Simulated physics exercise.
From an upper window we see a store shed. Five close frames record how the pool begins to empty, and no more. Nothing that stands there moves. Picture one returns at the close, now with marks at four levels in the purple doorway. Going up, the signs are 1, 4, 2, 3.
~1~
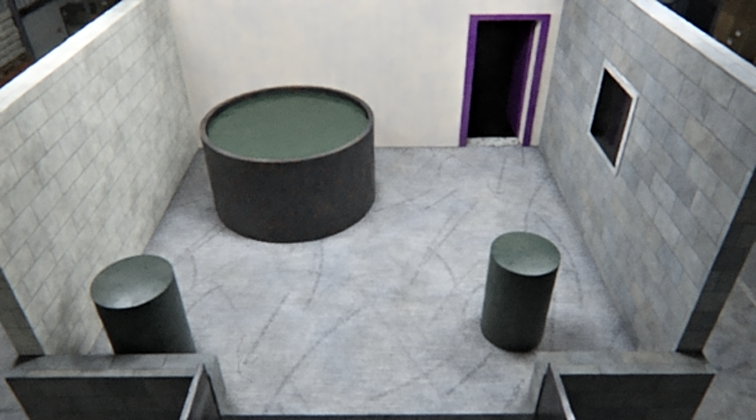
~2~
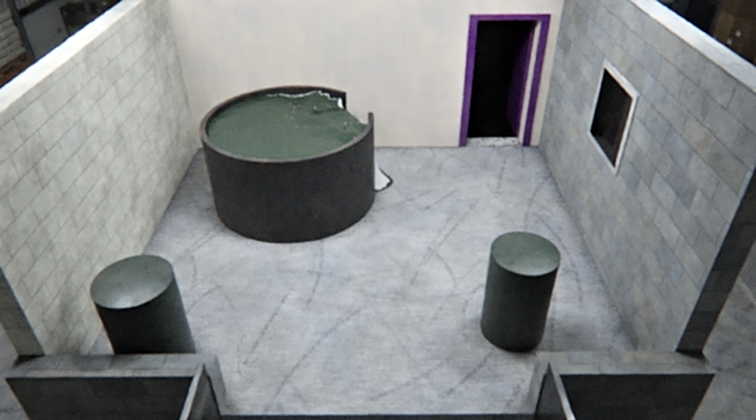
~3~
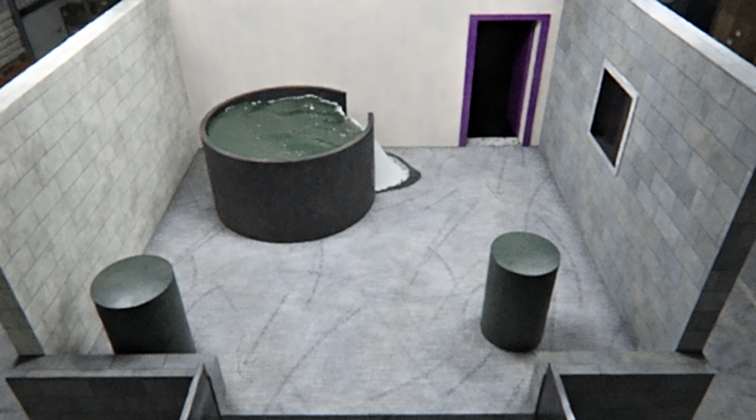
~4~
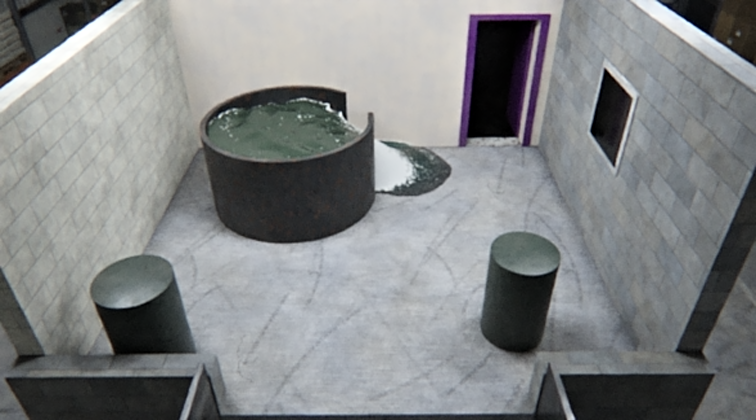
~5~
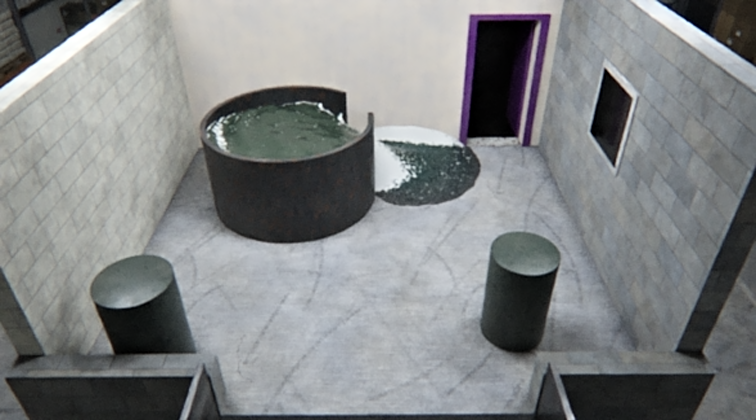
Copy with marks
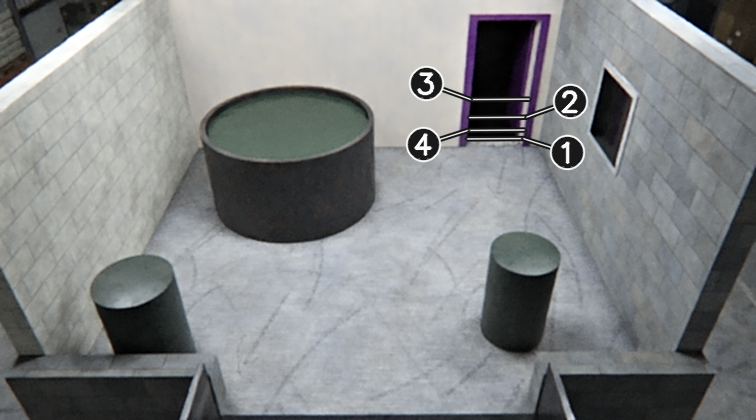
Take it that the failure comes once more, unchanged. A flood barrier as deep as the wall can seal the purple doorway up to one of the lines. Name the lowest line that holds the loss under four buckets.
Use line 2.
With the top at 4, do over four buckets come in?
Yes, that goes wrong.
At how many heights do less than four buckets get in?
Two.
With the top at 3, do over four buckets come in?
No, that is safe.
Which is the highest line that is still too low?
4.
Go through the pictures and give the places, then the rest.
Water in the pool at rest, its middle at (289, 124); foot of the purple doorway at (494, 146); open gate at (377, 349), in the first frame.
Front seen at (377, 187), 1 % of the ground wet, in the second frame.
Front seen at (414, 176), 4 % of the ground wet, in the third frame.
Front seen at (444, 166), 7 % of the ground wet, in the fourth frame.
Front seen at (467, 149), 12 % of the ground wet, in the fifth frame.
On the marked copy, 1 at (495, 138); 2 at (497, 117); 3 at (500, 99); 4 at (496, 130); from the bottom up 1, 4, 2, 3.
Choosing 1, dozens of bucketfuls pour in.
Choosing 2, a bucket or two gets in.
Choosing 3, nothing gets over.
Choosing 4, about 11 bucketfuls get in.
